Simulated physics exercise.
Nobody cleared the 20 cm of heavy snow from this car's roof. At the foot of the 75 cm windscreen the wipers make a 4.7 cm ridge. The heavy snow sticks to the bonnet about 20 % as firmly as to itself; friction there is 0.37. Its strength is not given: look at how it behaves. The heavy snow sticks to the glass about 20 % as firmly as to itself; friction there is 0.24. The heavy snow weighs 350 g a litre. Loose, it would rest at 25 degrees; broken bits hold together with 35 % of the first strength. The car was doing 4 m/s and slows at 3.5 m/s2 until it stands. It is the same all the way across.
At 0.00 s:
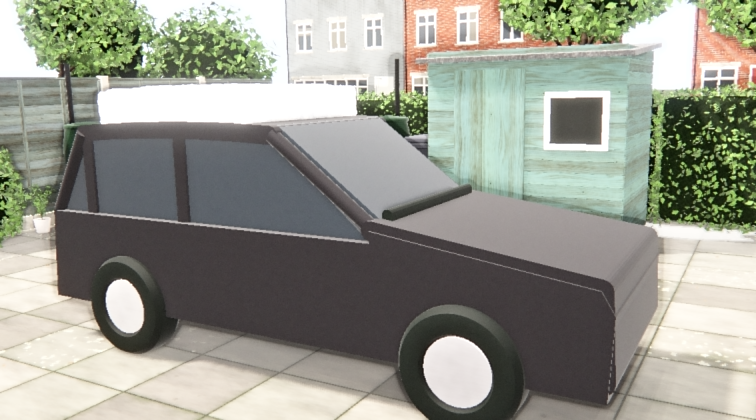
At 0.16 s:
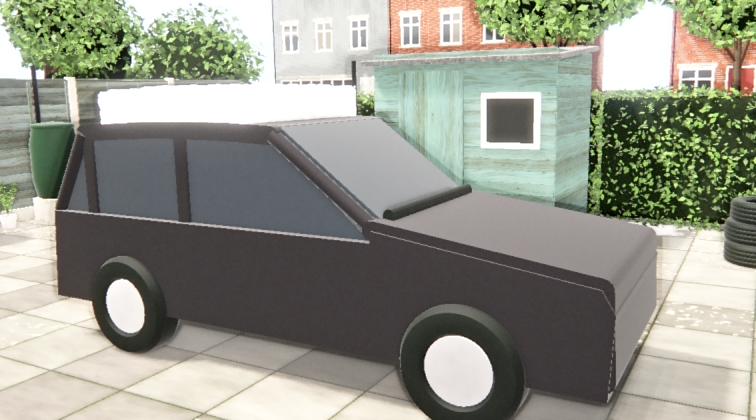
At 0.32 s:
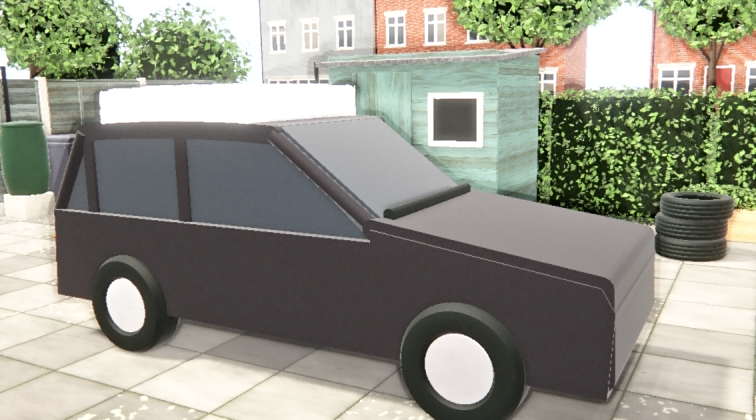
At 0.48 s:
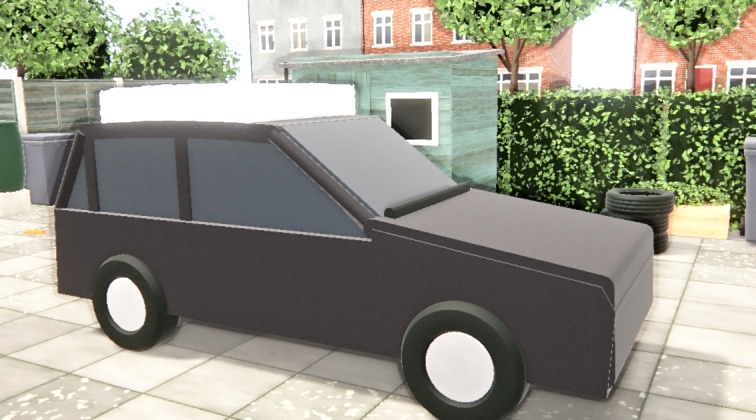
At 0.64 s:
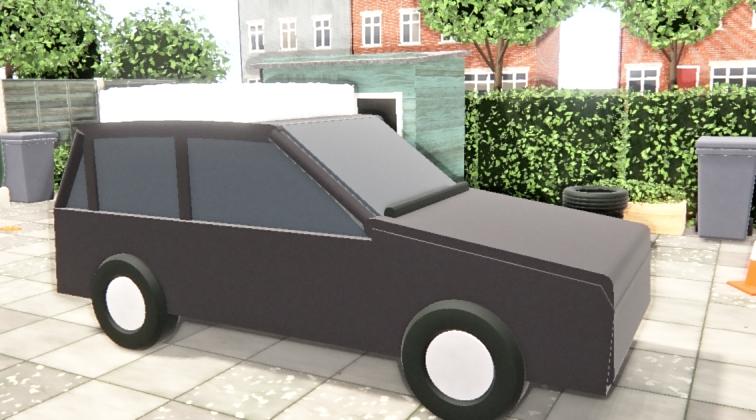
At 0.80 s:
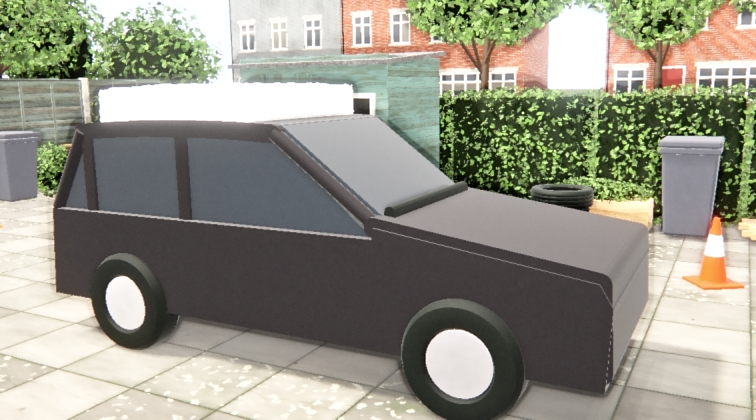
Paved yard with hedge and green shed, dark car carrying thick white snow on its roof as the background shifts steadily left.
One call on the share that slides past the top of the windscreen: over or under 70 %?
The share that slides past the top of the windscreen is under 70 %.
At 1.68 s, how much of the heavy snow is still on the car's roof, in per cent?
Near 100 %.
After 1.21 s, all of the snow is on the roof, none on the glass, none on the bonnet and none has gone off the nose.
After 1.68 s, all of the snow is on the roof, none on the glass, none on the bonnet and none has gone off the nose.
After 2.16 s, all of the snow is on the roof, none on the glass, none on the bonnet and none has gone off the nose.
After 2.64 s, all of the snow is on the roof, none on the glass, none on the bonnet and none has gone off the nose.
After 2.74 s, all of the snow is on the roof, none on the glass, none on the bonnet and none has gone off the nose.
